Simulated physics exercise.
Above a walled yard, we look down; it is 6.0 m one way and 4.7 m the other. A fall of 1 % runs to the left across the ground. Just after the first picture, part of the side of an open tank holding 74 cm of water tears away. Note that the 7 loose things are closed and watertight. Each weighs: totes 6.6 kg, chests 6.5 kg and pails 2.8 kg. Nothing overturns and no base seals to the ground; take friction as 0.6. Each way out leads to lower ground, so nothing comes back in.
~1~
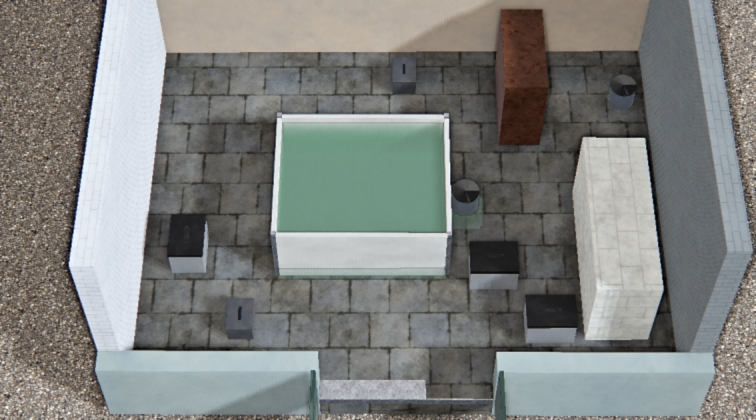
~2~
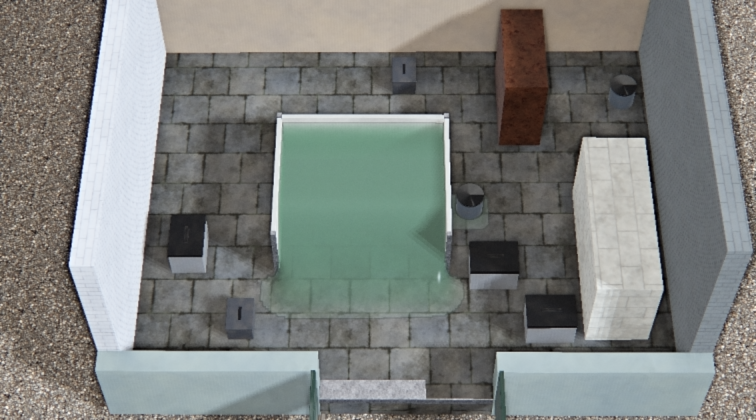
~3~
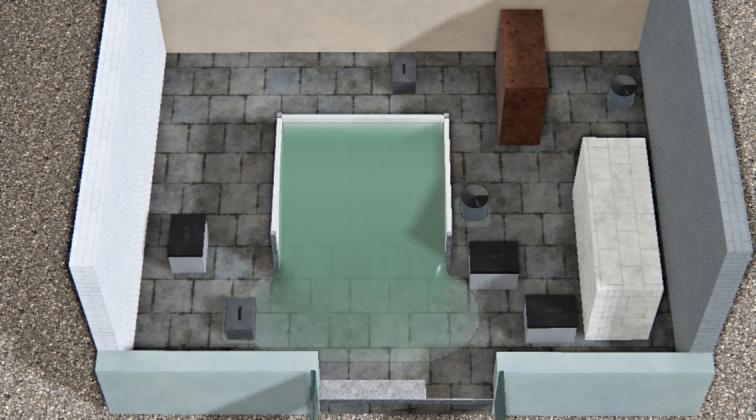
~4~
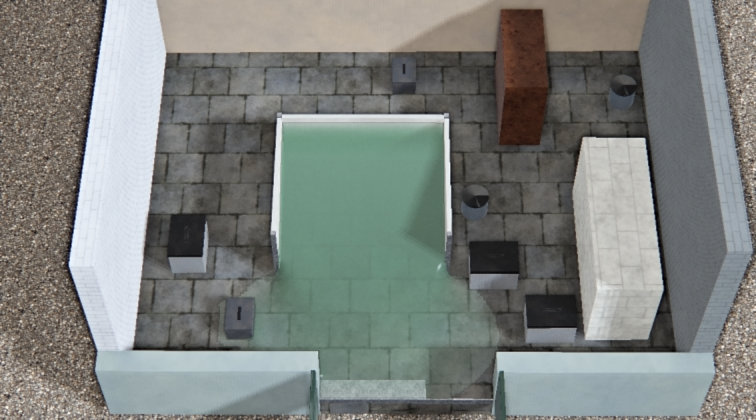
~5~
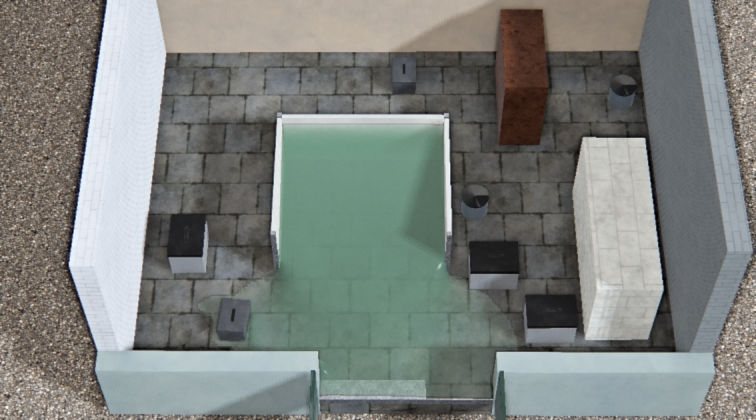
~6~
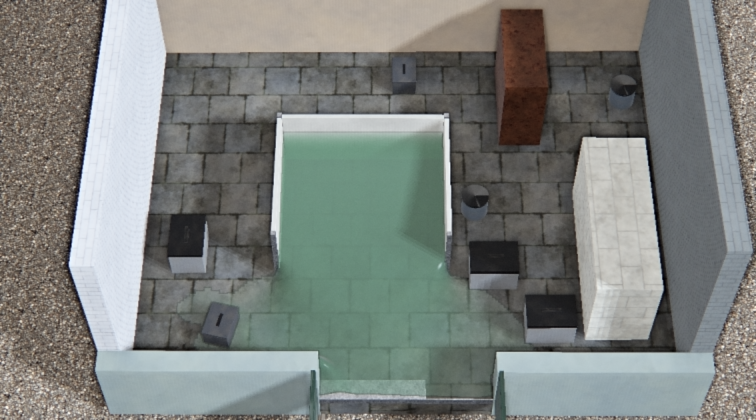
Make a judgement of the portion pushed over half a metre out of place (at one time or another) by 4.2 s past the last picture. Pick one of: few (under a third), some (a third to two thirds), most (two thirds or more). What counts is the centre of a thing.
Few.
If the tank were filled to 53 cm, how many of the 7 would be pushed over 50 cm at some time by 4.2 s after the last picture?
Count under that change: 2.
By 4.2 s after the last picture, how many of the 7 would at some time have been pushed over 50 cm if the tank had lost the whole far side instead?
Then 6 of them would.
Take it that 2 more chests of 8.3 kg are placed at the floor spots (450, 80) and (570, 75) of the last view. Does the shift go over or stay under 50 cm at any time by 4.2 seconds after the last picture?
Taking them in order: Below the mark and below the mark.
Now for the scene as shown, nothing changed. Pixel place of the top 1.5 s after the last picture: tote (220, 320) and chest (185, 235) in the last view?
First near (189, 238), second near (217, 207).
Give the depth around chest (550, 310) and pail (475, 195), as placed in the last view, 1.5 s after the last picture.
About 3 and 0 cm.
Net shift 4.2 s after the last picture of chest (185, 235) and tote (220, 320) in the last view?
Going in order, that's 300 cm for one and 400 cm for the other.
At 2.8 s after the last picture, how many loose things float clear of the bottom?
That would be 0 of them.
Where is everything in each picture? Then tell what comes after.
The first picture shows a tote at (240, 314) rests on the ground; a pail at (466, 191), on the bottom; water covers 3.2 m2; 0 of 7 have shifted.
The second picture shows a tote at (240, 314), on the bottom; a pail at (470, 195), on the bottom, 6 cm from its start; water covers 4.3 m2; 1 of 7 have shifted.
The third picture shows a tote at (240, 314), on the bottom; a pail at (475, 196), on the bottom, 12 cm from its start; water covers 5.8 m2; 1 of 7 have shifted.
The fourth picture shows a tote at (240, 314) rests on the ground; a pail at (476, 196), on the bottom, 12 cm from its start; water covers 7.2 m2; 1 of 7 have shifted.
The fifth picture shows a tote at (233, 316) rests on the ground, 8 cm from its start; a pail at (476, 196), on the bottom, 12 cm from its start; water covers 7.7 m2; 2 of 7 have shifted.
The sixth picture shows a tote at (220, 320) rests on the ground, 24 cm from its start; a pail at (476, 196), on the bottom, 12 cm from its start; water covers 8.1 m2; 2 of 7 have shifted.
Then, 0.4 s after the last picture 1 of 7 are over 50 cm from their spots; 0 afloat.
Then, 1.5 s after the last picture 1 of 7 are over 50 cm from their spots; 0 afloat.
Then, 2.8 s after the last picture 2 of 7 are over 50 cm from their spots; 0 afloat.
Then, 4.2 s after the last picture 2 of 7 are over 50 cm from their spots, and 2 have been at some point; 2 afloat.
